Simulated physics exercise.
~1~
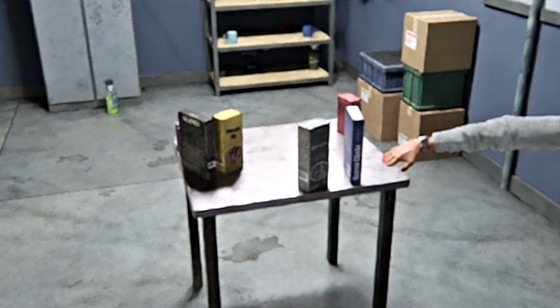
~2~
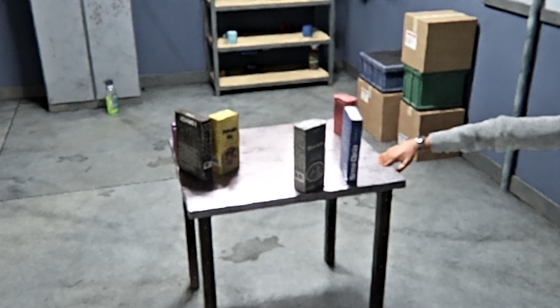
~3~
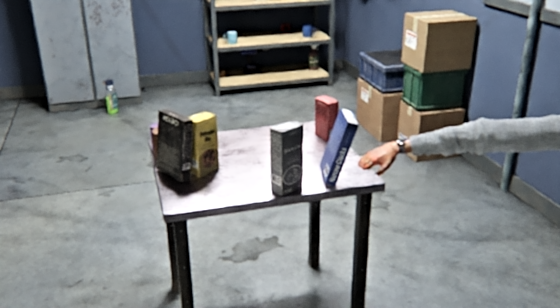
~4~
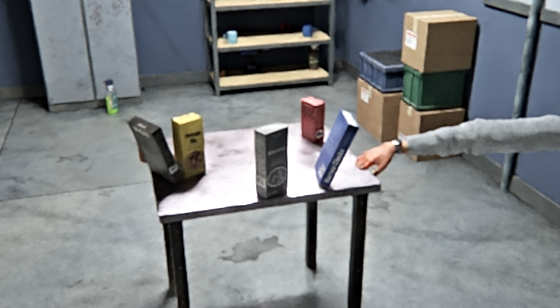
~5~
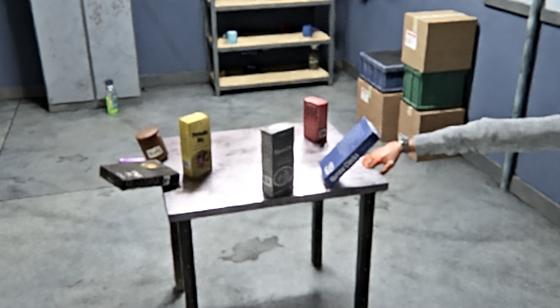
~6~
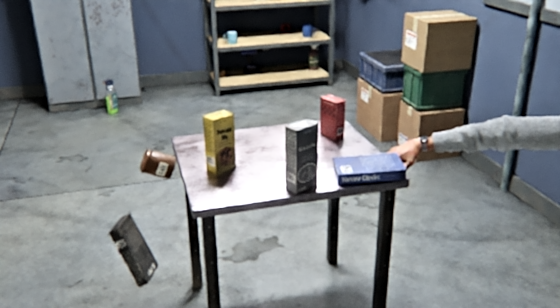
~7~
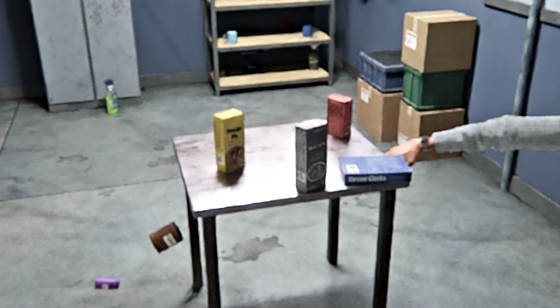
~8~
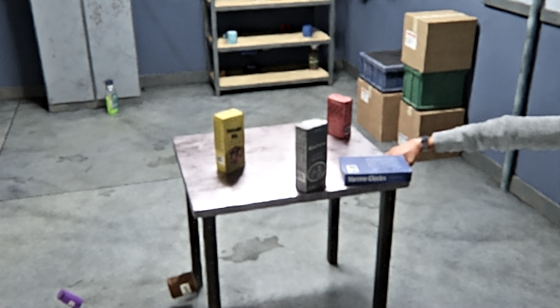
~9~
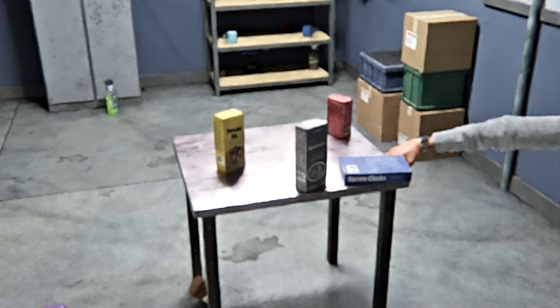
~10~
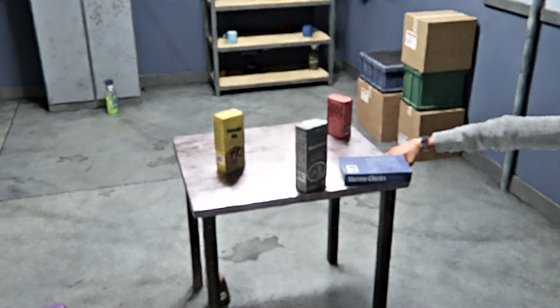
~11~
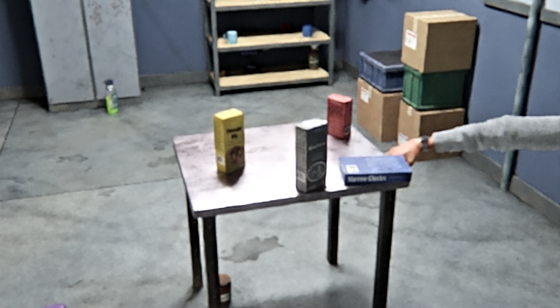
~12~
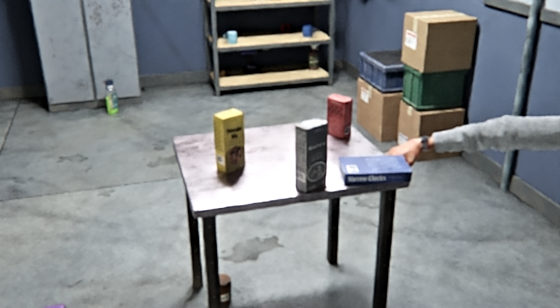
A small table slid left and jerked back right with a hand at its edge, sending a black packet, brown jar and small purple container off the left side, while a blue book toppled flat and the yellow, grey and red packets stayed standing.
